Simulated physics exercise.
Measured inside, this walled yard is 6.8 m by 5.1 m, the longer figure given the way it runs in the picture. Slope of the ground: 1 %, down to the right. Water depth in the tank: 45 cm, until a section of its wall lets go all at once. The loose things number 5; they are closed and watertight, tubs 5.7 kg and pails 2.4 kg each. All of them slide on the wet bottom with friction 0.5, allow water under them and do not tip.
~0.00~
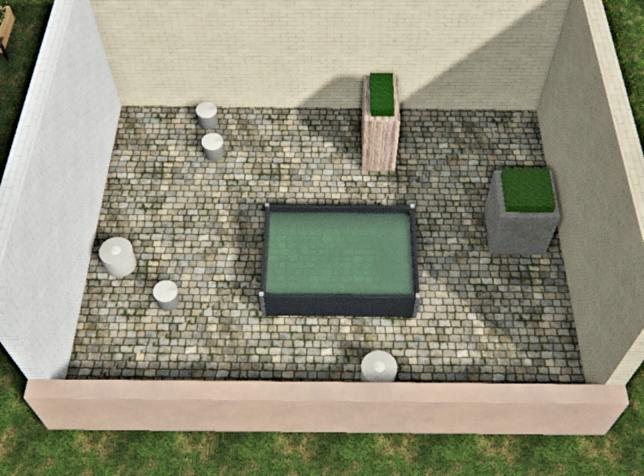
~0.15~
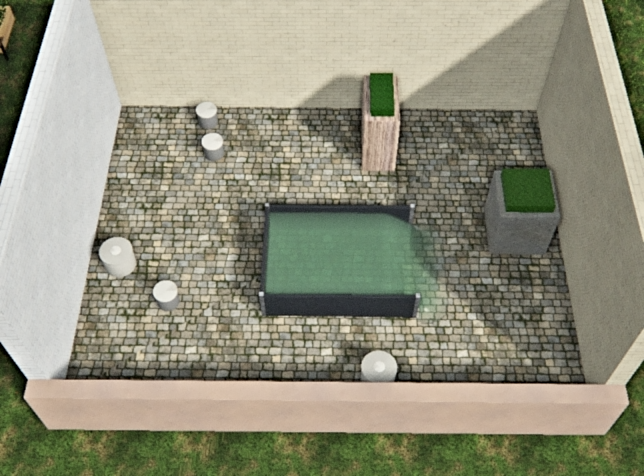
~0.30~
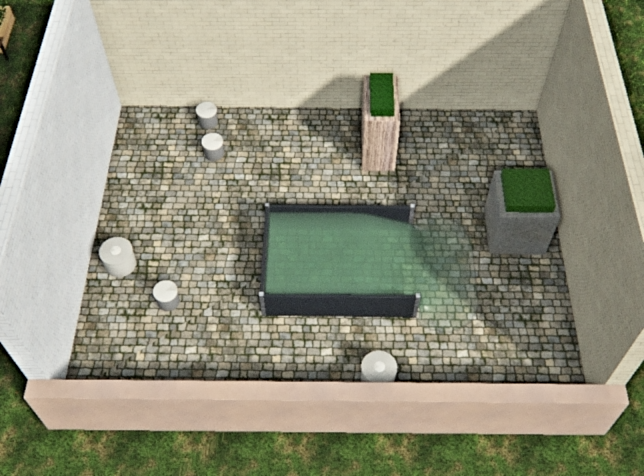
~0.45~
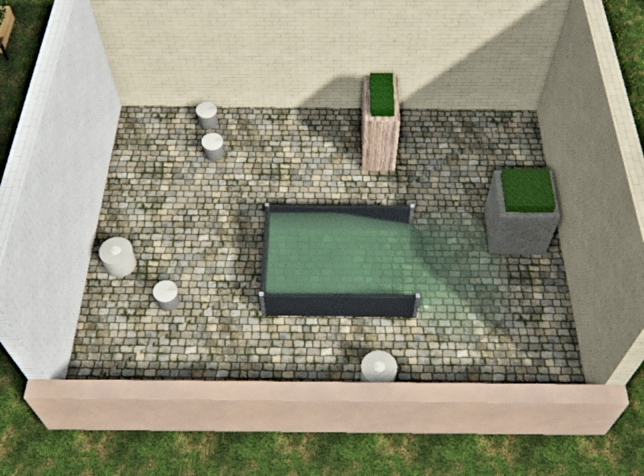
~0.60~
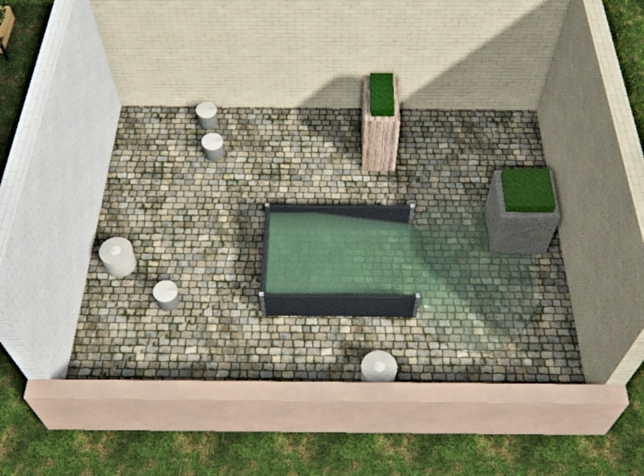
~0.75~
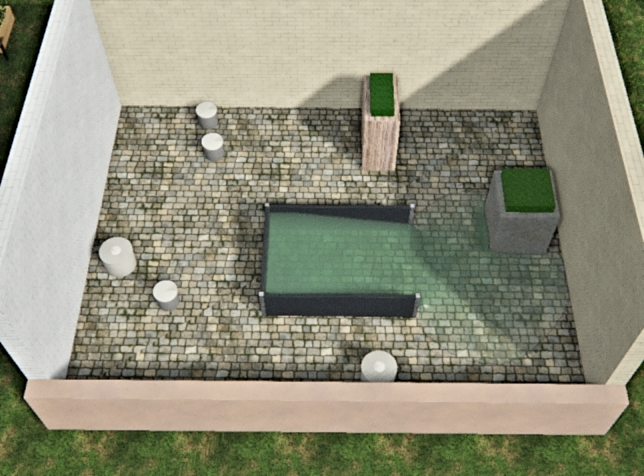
In the video, a dark rectangular tank of green water in a walled, stone-paved yard opens at its right end, and the water spreads rightward across the paving around a grey block, while the pale cylinders stay still.
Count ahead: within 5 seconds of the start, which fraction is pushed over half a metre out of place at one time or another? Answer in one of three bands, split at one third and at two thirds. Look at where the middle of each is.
Under a third.
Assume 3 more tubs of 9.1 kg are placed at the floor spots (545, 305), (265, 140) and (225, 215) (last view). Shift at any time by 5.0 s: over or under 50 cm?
In that order: More, less, less.
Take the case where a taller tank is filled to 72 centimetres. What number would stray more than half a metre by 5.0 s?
Result: 2.
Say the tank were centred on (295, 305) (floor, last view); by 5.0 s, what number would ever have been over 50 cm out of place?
Then the count would be 0.
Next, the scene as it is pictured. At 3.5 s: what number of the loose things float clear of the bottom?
Just then, the number is 0.
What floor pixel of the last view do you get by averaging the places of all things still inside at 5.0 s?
Close to (183, 231).
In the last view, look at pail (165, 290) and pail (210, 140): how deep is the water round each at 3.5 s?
I'd estimate 0 cm for the first and 0 cm for the second.
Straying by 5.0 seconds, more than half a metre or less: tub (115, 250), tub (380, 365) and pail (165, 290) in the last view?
Taking them in turn, the answers are smaller, greater and smaller.
After 1.1 s 0 of 5 are over 50 cm from their spots; 0 afloat.
After 2.2 s 0 of 5 are over 50 cm from their spots; 0 afloat.
After 3.5 s 0 of 5 are over 50 cm from their spots; 0 afloat.
After 5.0 s 1 of 5 are over 50 cm from their spots, and 1 have been at some point; 1 afloat.
